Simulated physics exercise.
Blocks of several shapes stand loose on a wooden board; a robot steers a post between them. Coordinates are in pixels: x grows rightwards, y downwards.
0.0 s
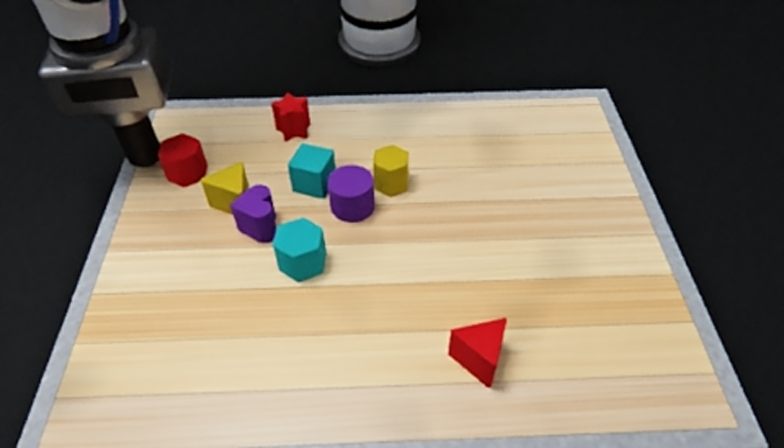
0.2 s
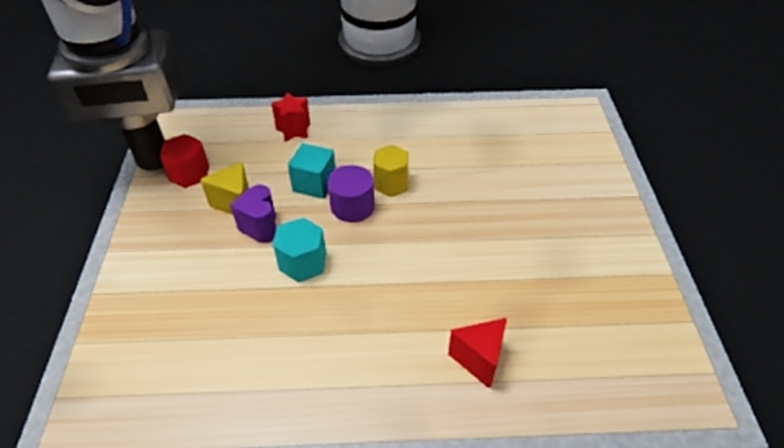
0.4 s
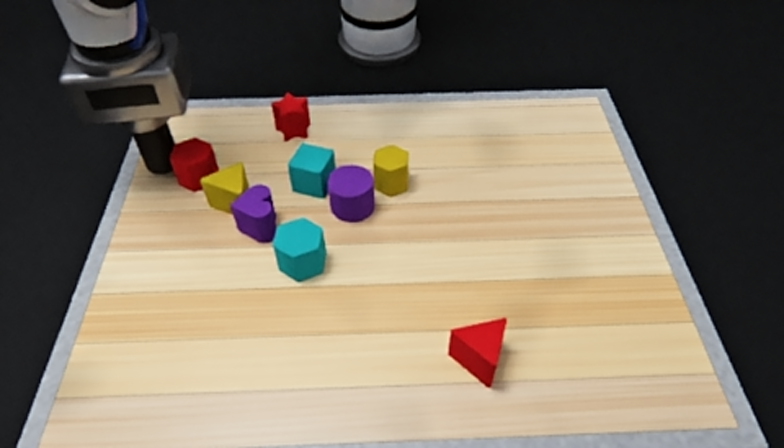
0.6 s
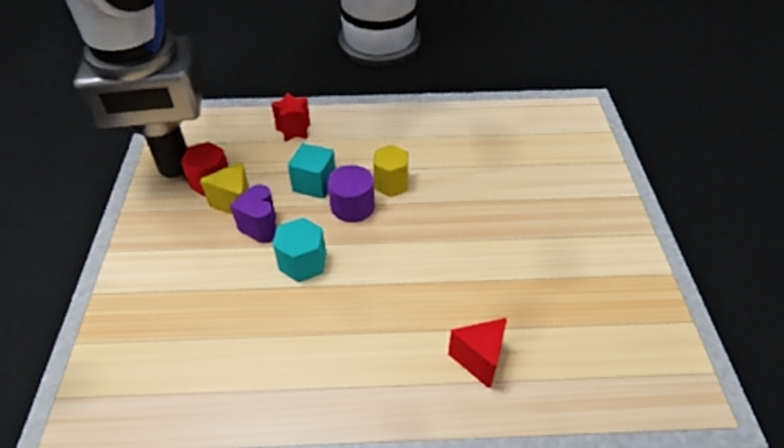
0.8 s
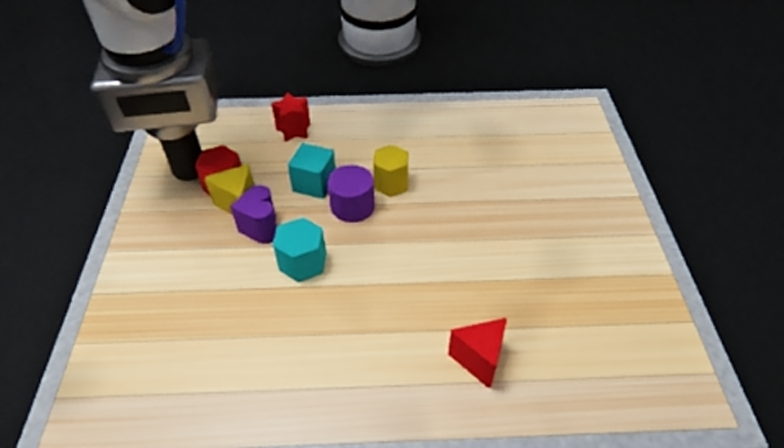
The robot's post nudges the red hexagon a short way right against the yellow block.
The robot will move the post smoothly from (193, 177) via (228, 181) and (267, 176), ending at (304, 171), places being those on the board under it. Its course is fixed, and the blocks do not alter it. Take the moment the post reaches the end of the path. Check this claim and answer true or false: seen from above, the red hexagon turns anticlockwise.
Verdict: False.
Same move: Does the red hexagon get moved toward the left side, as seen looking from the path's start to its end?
In short: No.
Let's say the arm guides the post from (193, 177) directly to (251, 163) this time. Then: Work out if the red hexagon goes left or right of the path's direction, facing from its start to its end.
Facing from start to end, it shifts right.
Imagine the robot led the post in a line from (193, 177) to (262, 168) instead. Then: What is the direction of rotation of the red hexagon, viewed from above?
Watching from overhead, you'd notice the red hexagon rotating clockwise.
On the path given first. One third of the way, post at (228, 174); red hexagon at (252, 167), turned 30° clockwise; yellow three-sided block at (243, 192), turned 30° clockwise; purple heart-shaped block at (263, 213), turned 25° anticlockwise.
Two thirds of the way, post at (266, 169); red hexagon at (278, 171), turned 50° clockwise; yellow three-sided block at (243, 192), turned 35° clockwise; purple heart-shaped block at (263, 213), turned 25° anticlockwise; turquoise four-sided block at (317, 158), turned 20° anticlockwise.
At the end, post at (303, 164); red hexagon at (282, 173), turned 65° clockwise; yellow three-sided block at (243, 192), turned 35° clockwise; purple heart-shaped block at (263, 213), turned 25° anticlockwise; turquoise four-sided block at (335, 158), turned 30° anticlockwise.
